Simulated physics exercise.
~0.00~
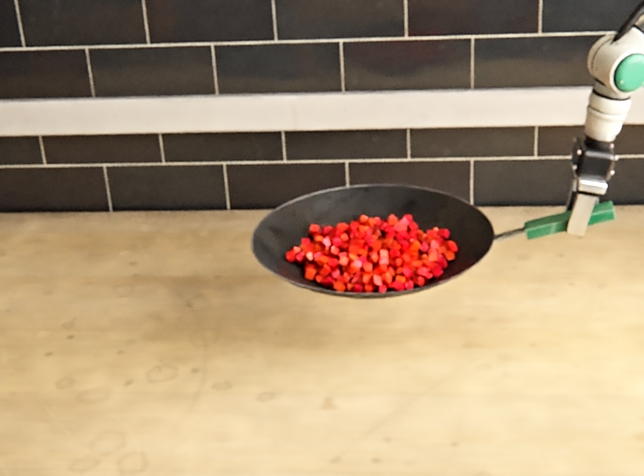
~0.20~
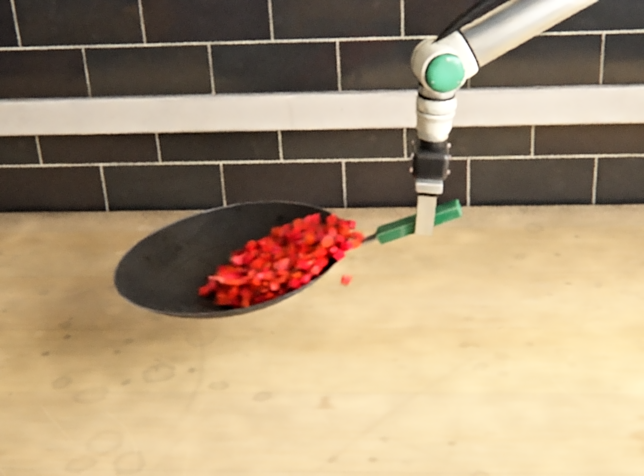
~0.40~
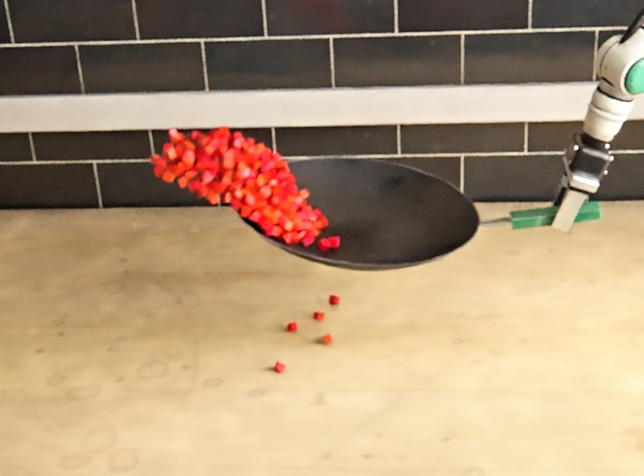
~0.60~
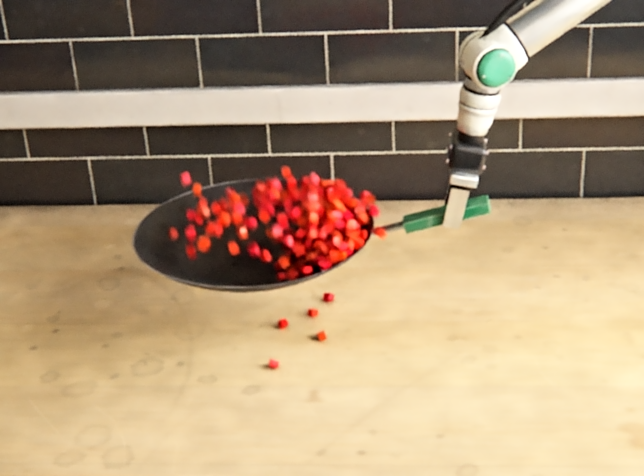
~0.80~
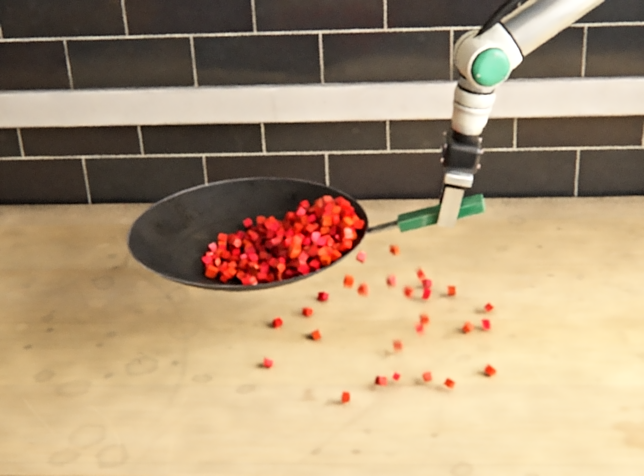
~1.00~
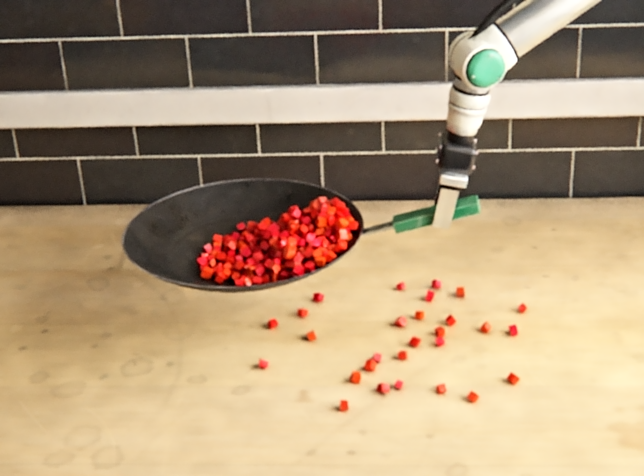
In this clip, a robotic arm swings a dark wok of red cubes left, then right, then left again above a wooden surface, tossing the cubes up; most land back in the wok, while some spill and end scattered on the surface.
